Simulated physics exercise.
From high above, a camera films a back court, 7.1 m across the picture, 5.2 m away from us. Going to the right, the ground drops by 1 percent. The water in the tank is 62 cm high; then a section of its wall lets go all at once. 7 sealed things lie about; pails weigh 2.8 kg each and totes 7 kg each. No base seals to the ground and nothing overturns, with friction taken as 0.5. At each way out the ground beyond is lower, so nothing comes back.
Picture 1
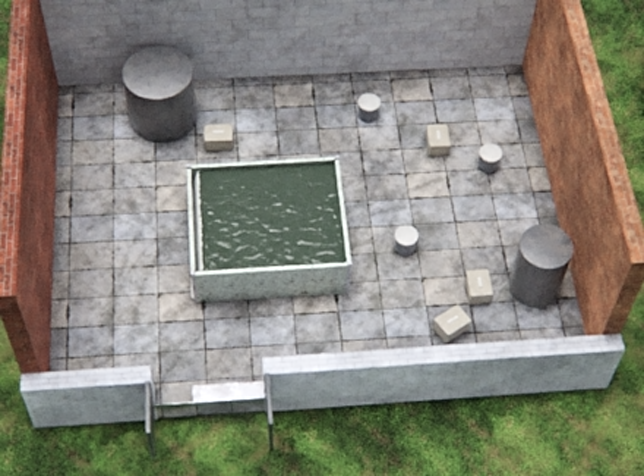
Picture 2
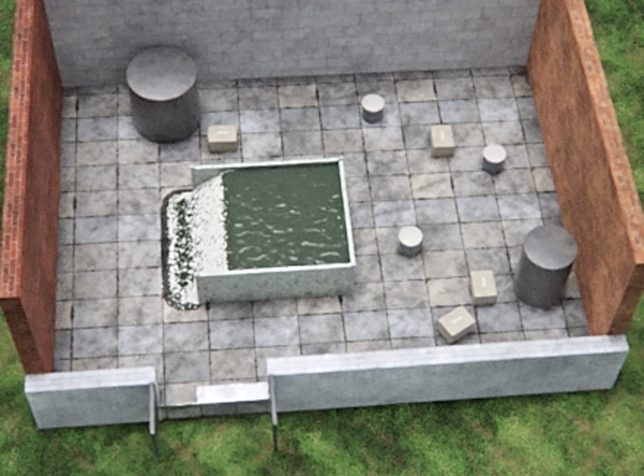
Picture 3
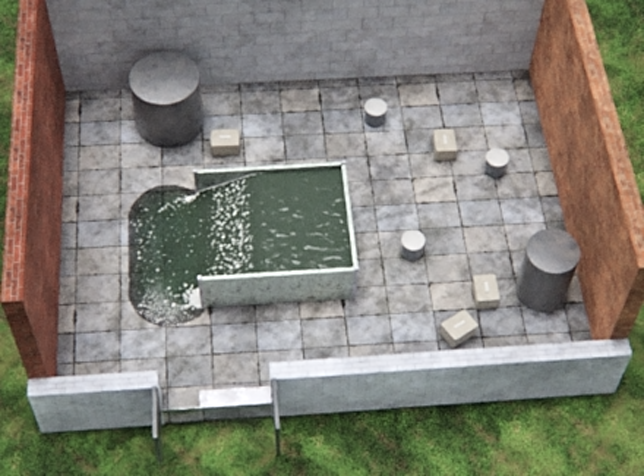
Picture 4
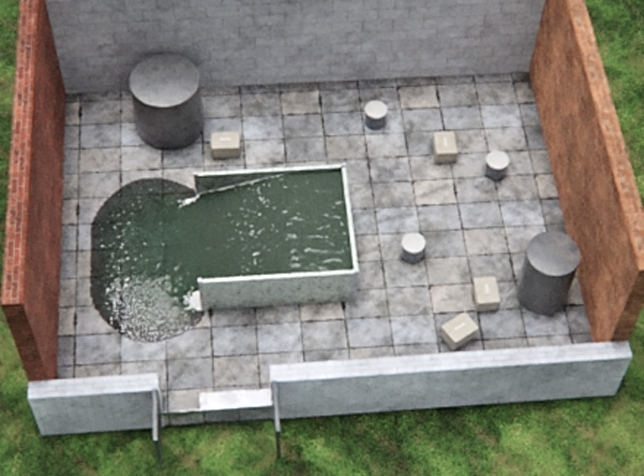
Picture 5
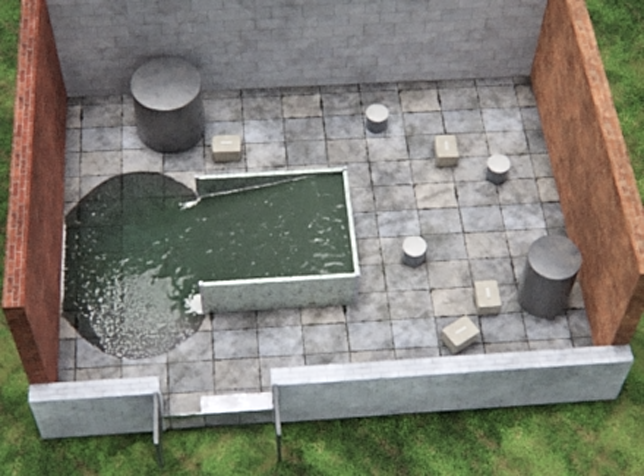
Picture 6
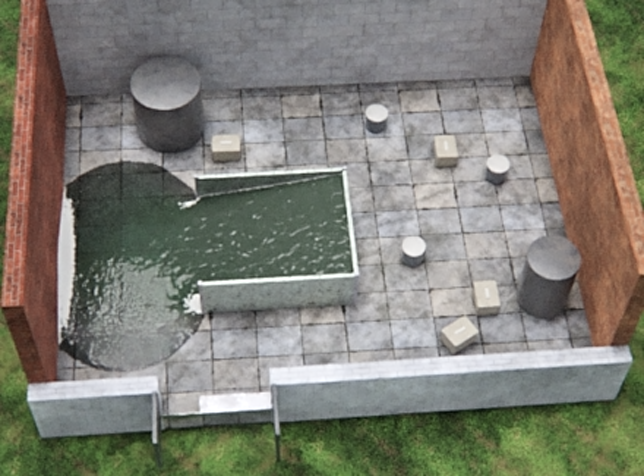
Dark green water pours from the left side of a rectangular tank in a walled, paved court, spreading across the slabs in a widening rounded pool that reaches the left brick wall, while the scattered blocks and cylinders stay still.
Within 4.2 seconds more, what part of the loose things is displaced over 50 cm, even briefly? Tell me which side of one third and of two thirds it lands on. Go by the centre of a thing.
It lands below one third.
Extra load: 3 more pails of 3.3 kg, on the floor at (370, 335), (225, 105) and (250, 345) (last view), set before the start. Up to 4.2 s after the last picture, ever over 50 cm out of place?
Taking them one by one: It goes beyond, then it goes beyond, then it goes beyond.
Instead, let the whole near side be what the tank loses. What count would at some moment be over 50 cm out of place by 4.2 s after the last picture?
Then the count would be 3.
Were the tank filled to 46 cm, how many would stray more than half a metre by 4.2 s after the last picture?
So the tally would be 0.
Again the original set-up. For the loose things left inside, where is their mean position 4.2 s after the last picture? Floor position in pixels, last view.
The centre is close to (440, 215).
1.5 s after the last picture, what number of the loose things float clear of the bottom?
Tally: 0 of them.
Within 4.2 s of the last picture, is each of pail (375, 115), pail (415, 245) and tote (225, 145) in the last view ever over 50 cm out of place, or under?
Result, in order: Overshooting / undershooting / undershooting.
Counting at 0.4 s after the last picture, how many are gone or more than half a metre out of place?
Tally at that time: 0.
Then, 0.4 s after the last picture 0 of 7 are over 50 cm from their spots; 0 afloat.
Then, 1.5 s after the last picture 0 of 7 are over 50 cm from their spots; 0 afloat.
Then, 2.8 s after the last picture 0 of 7 are over 50 cm from their spots; 0 afloat.
Then, 4.2 s after the last picture 2 of 7 are over 50 cm from their spots, and 2 have been at some point; 0 afloat.
